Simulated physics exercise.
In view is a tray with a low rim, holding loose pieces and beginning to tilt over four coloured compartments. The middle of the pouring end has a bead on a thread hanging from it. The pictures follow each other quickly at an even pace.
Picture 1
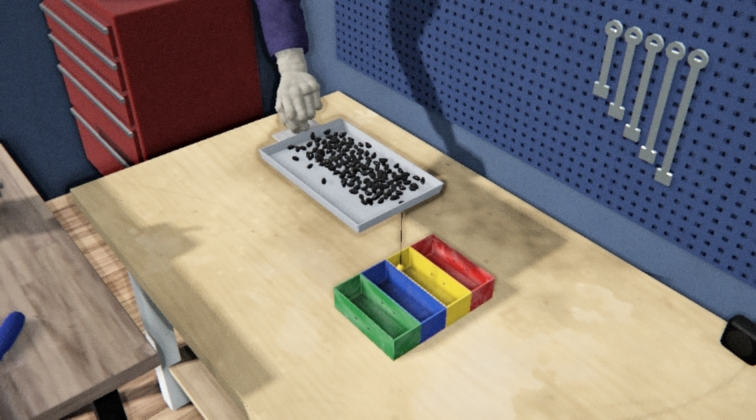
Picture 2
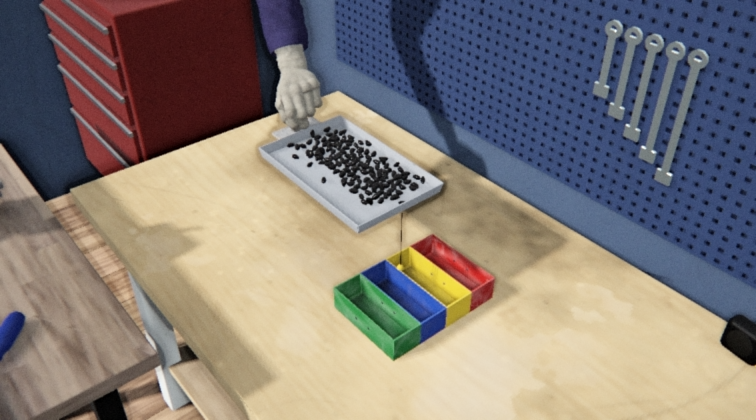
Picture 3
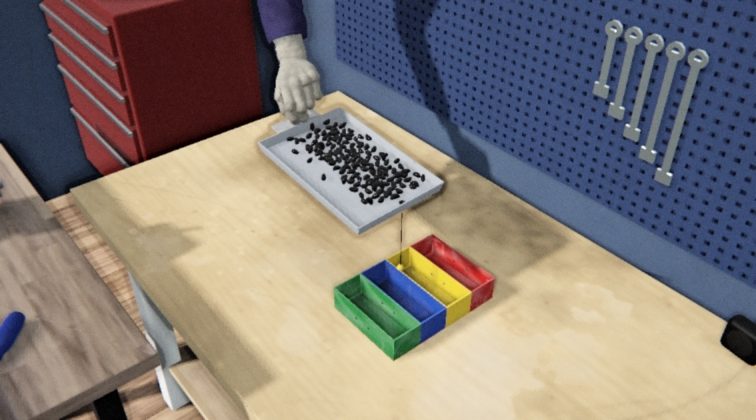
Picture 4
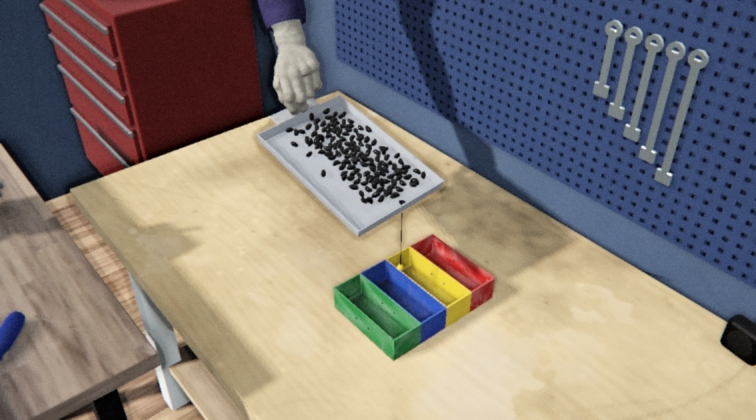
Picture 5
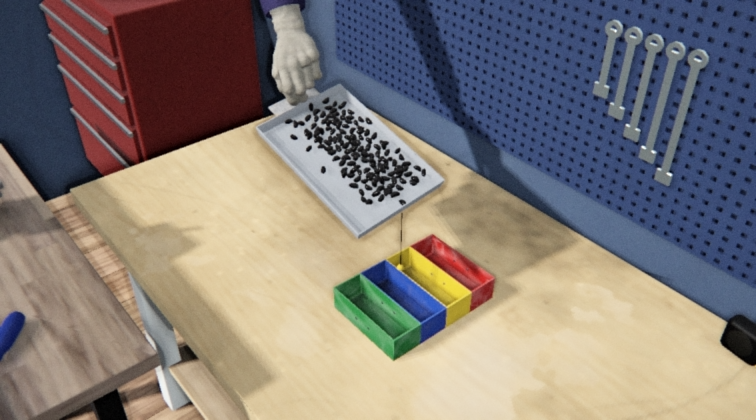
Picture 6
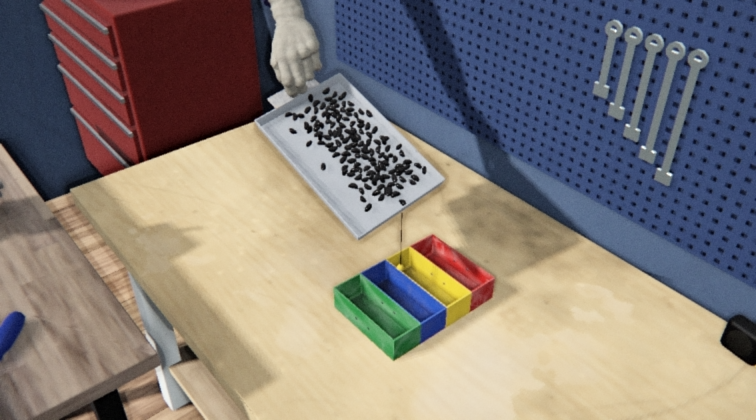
A gray tray of small black beans, held at its far end by a pale gloved hand, slowly tilted toward the green, blue, yellow and red compartments on the workbench, its left front corner dipping slightly.
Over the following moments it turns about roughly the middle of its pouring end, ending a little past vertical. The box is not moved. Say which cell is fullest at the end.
The green cell is fullest at the end.
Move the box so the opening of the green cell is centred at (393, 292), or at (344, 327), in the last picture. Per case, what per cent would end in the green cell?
That makes 30 per cent, followed by 10 per cent.
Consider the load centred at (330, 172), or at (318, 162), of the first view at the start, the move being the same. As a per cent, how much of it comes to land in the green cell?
Around 80 then around 70 per cent.
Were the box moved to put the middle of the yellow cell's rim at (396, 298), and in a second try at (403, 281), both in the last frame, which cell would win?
Try 1 - blue; try 2 - that blue cell.
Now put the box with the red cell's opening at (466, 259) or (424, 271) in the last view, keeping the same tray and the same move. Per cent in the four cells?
In turn about 40 and about 100 percent.
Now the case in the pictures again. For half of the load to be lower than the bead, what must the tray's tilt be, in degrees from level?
Near 95 degrees.
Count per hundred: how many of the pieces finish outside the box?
Roughly 20 percent of the load.
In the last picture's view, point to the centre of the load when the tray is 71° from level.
About (366, 216).
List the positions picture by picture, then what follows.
Corners of the pouring end (358, 223) and (440, 183), level; middle of the load (354, 165), black beans; bead on its thread (400, 267); green cell (407, 340); blue cell (433, 324); yellow cell (458, 308); red cell (482, 293), in the first frame.
Corners of the pouring end (358, 224) and (440, 183), level; middle of the load (354, 164), in the second frame.
Corners of the pouring end (358, 226) and (440, 182), tipped barely, lowest at the left corner; middle of the load (354, 160), in the third frame.
Corners of the pouring end (359, 229) and (441, 180), tipped a little, lowest at the left corner; middle of the load (354, 154), in the fourth frame.
Corners of the pouring end (359, 232) and (441, 179), tipped clearly, lowest at the left corner; middle of the load (354, 149), in the fifth frame.
Corners of the pouring end (359, 234) and (442, 179), tipped clearly, lowest at the left corner; middle of the load (354, 145); green cell (407, 340); blue cell (433, 324); yellow cell (458, 308); red cell (482, 293), in the sixth frame.
Just after the last frame, tray tipped steeply; the larger part on the tray; just a few in the green cell; about a tenth falling or outside the box.
A moment on, tray tipped past a quarter turn; just a few on the tray; roughly two thirds in the green cell; about a tenth in the blue cell; roughly a quarter falling or outside the box.
Further on, tray tipped past a quarter turn; roughly two thirds in the green cell; about a tenth in the blue cell; just a few in the yellow cell; roughly a quarter falling or outside the box.
When it is over, tray tipped past a quarter turn; roughly two thirds in the green cell; about a tenth in the blue cell; just a few in the yellow cell; not one in the red cell; roughly a quarter outside the box.
